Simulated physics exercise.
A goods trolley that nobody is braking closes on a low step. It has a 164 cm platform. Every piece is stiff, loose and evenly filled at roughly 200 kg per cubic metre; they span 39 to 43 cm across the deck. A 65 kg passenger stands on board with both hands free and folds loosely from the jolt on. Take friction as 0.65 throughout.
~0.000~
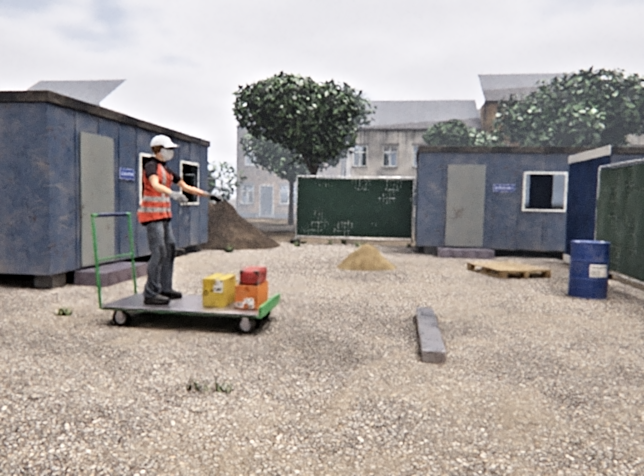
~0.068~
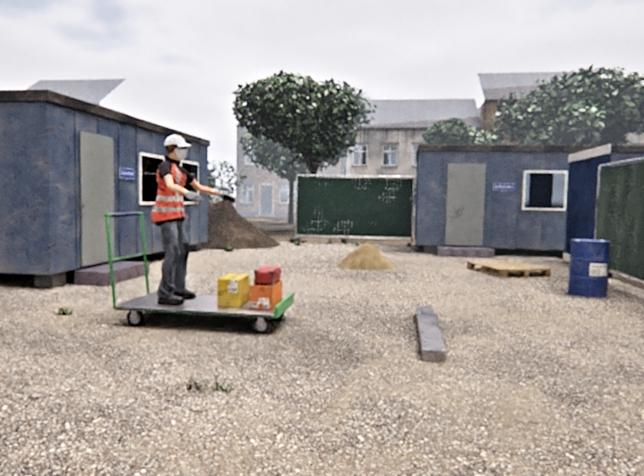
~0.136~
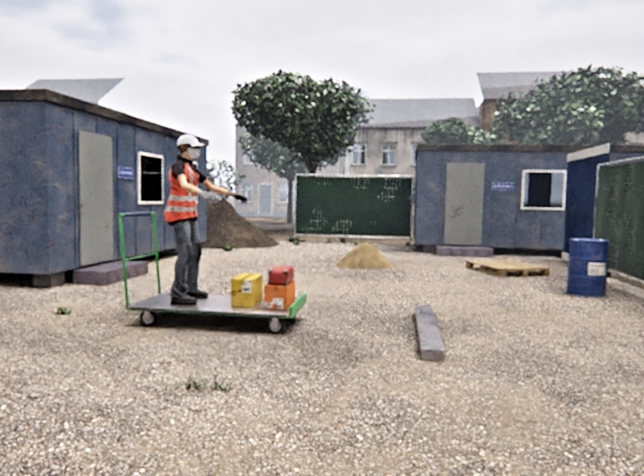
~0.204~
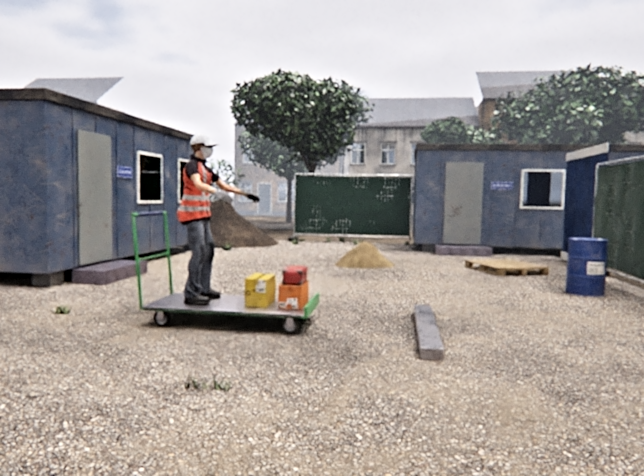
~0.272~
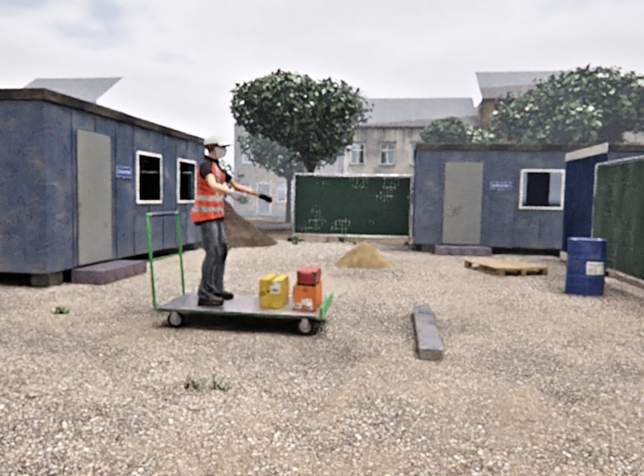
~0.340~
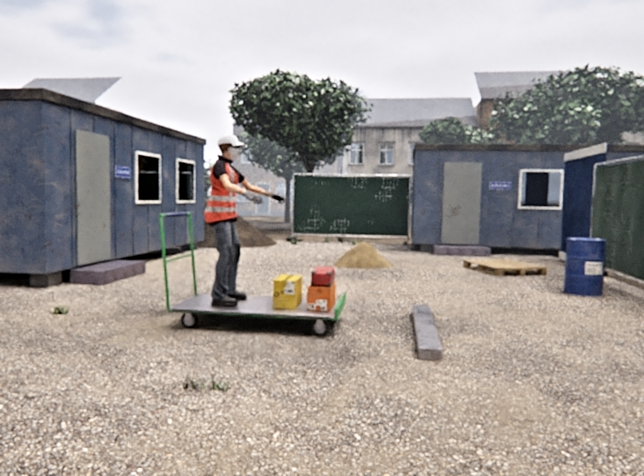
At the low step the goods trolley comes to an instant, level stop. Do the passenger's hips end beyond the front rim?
In the end the passenger's hips stay over the deck.
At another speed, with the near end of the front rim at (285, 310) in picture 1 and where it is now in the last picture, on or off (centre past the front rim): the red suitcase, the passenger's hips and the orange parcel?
Then red off, hips on, orange on.
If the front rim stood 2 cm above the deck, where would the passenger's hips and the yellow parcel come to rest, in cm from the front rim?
Then hips 50 behind, yellow 40 behind.
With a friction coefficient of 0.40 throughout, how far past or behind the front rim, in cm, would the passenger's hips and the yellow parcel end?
Then hips 10 behind, yellow 40 behind.
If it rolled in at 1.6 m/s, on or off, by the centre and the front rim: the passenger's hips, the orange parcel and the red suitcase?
Then hips on, orange on, red off.
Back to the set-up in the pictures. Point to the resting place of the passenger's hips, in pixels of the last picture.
Near (386, 270).
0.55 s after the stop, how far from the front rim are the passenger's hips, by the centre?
Some 45 cm behind it.
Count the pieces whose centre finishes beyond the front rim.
1 of them.
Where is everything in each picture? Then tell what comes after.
Hips (156, 214), red suitcase (254, 275), rim corner (260, 315); 0 cm covered, 159 to go, in the first picture.
Hips (169, 213), red suitcase (268, 275), rim corner (276, 315); 15 cm covered, 144 to go, in the second picture.
Hips (182, 213), red suitcase (282, 275), rim corner (290, 315); 31 cm covered, 129 to go, in the third picture.
Hips (195, 213), red suitcase (295, 275), rim corner (305, 315); 46 cm covered, 113 to go, in the fourth picture.
Hips (209, 213), red suitcase (310, 276), rim corner (321, 316); 61 cm covered, 98 to go, in the fifth picture.
Hips (222, 213), red suitcase (323, 276), rim corner (336, 317); 77 cm covered, 83 to go. Speed about 2.3 m/s, in the sixth picture.
Impact comes at 0.71 s.
After 1.26 s the passenger's hips are 47 cm behind the rim, near (378, 266) in the last picture's view.
After 1.71 s the passenger's hips are 39 cm behind the rim, near (386, 270) in the last picture's view.
Final state at 2.9 s, past the rim, red suitcase; behind it, orange parcel, yellow parcel and the passenger's hips.
